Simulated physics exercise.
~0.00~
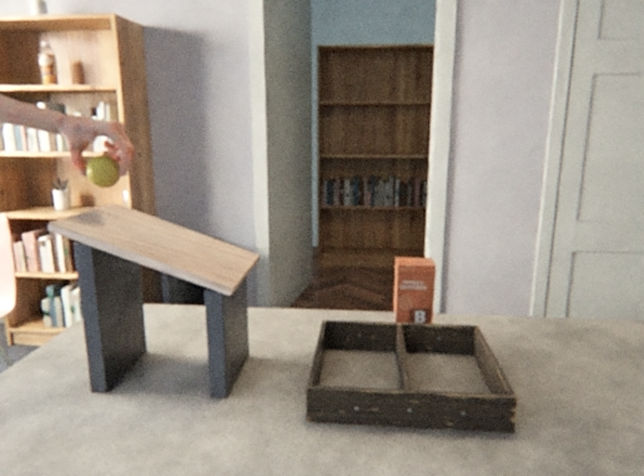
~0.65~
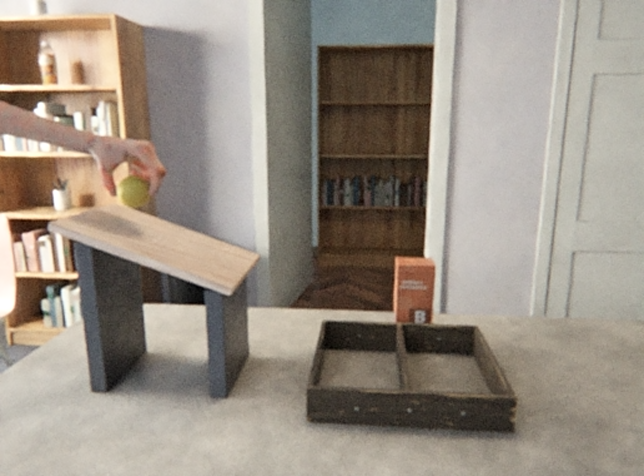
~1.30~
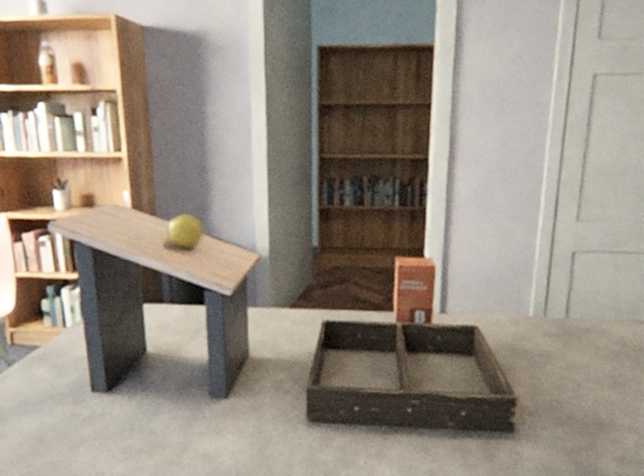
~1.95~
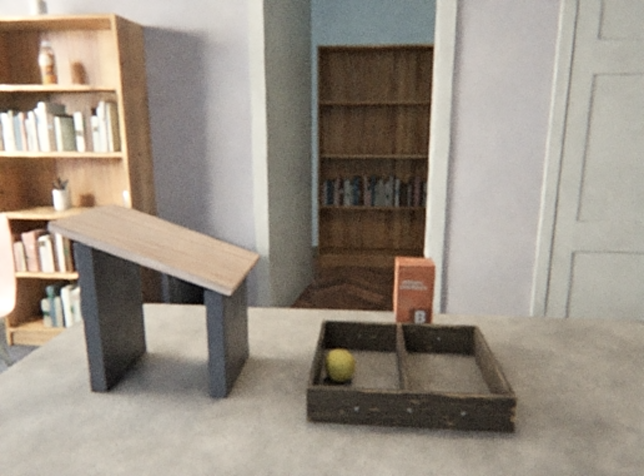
A slanted wooden board on two dark supports stands at the left of a grey tabletop, seen from the front and slightly above by a still camera. To its right sit a dark, two-bay tray and, just behind it, a small orange carton, with bookshelves, a doorway and pale walls beyond. A hand reaches in from the left holding a yellow lemon and lowers it toward the board. It lets go and withdraws, and the lemon moves down the slope to the right. Finally, the lemon is in the tray's nearer, left bay, while the carton stays in place.
